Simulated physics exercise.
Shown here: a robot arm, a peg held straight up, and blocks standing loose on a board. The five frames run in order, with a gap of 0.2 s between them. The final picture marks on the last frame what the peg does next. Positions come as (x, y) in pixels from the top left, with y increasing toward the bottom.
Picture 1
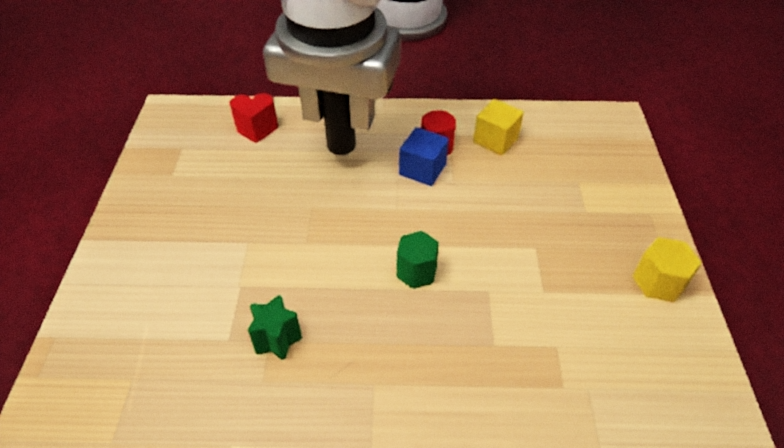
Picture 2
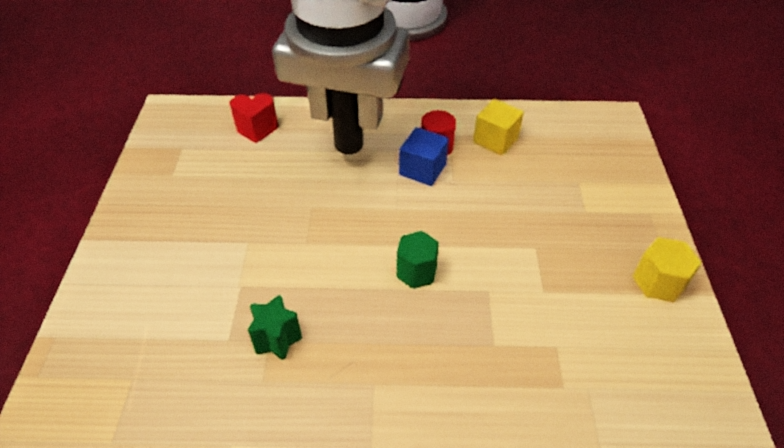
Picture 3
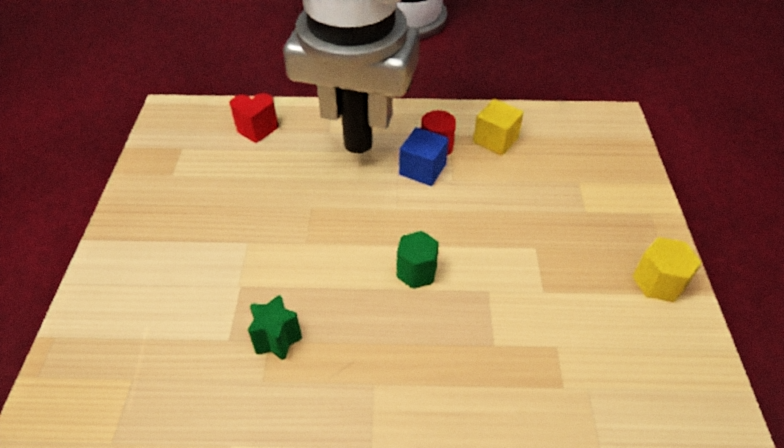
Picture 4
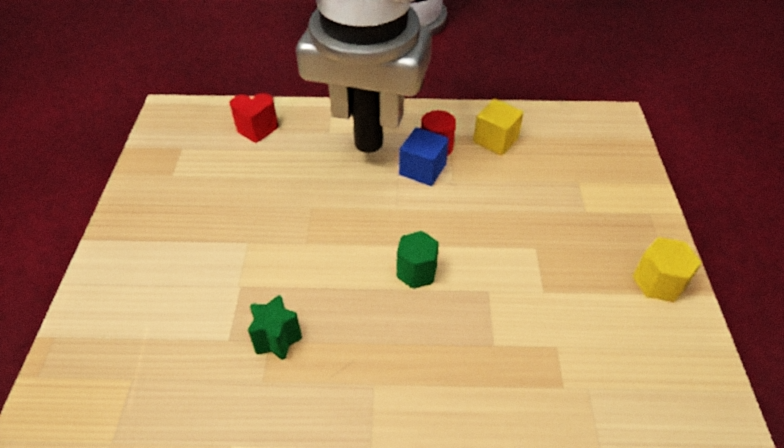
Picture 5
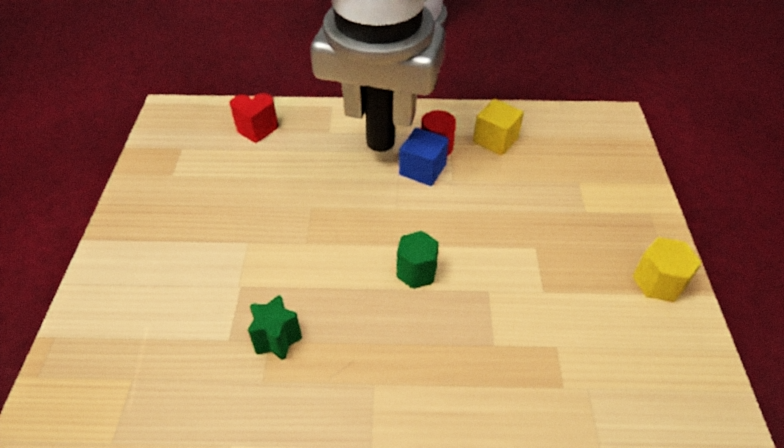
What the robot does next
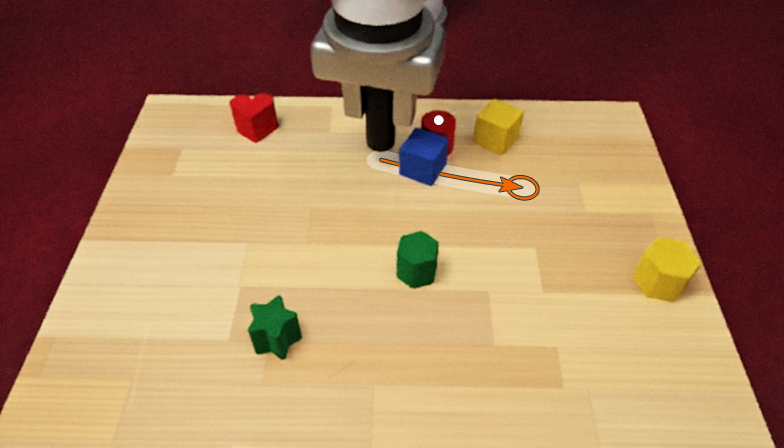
A robot arm holding a dark upright peg hangs over the far edge of a pale wooden board on a dark red surface, seen from above at an angle. A red heart block sits far left, blue, red and yellow blocks cluster right of the peg, two green blocks lie nearer, and another yellow one rests at right. The arm slides the peg slightly rightward, closer to the blue block, while every block stays still.
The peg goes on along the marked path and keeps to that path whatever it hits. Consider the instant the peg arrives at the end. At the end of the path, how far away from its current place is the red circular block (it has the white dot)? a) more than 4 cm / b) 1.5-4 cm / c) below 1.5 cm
Letter c.
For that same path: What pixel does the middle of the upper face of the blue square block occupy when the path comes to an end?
Pixel (564, 160).
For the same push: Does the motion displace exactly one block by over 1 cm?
Final answer: Yes.
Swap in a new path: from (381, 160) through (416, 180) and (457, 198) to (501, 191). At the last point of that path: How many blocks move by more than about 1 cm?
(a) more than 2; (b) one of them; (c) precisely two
b - one of them.
Path on the board, from (381, 160) by way of (450, 176) to (523, 188); the dot is on the red circular block.
What follows on the original path. One third of the way, peg at (428, 155); blue square block at (463, 149), turned 15° anticlockwise.
Two thirds of the way, peg at (477, 164); blue square block at (513, 155), turned 30° anticlockwise.
At the end, peg at (527, 171); blue square block at (564, 160), turned 40° anticlockwise; red circular block in place.
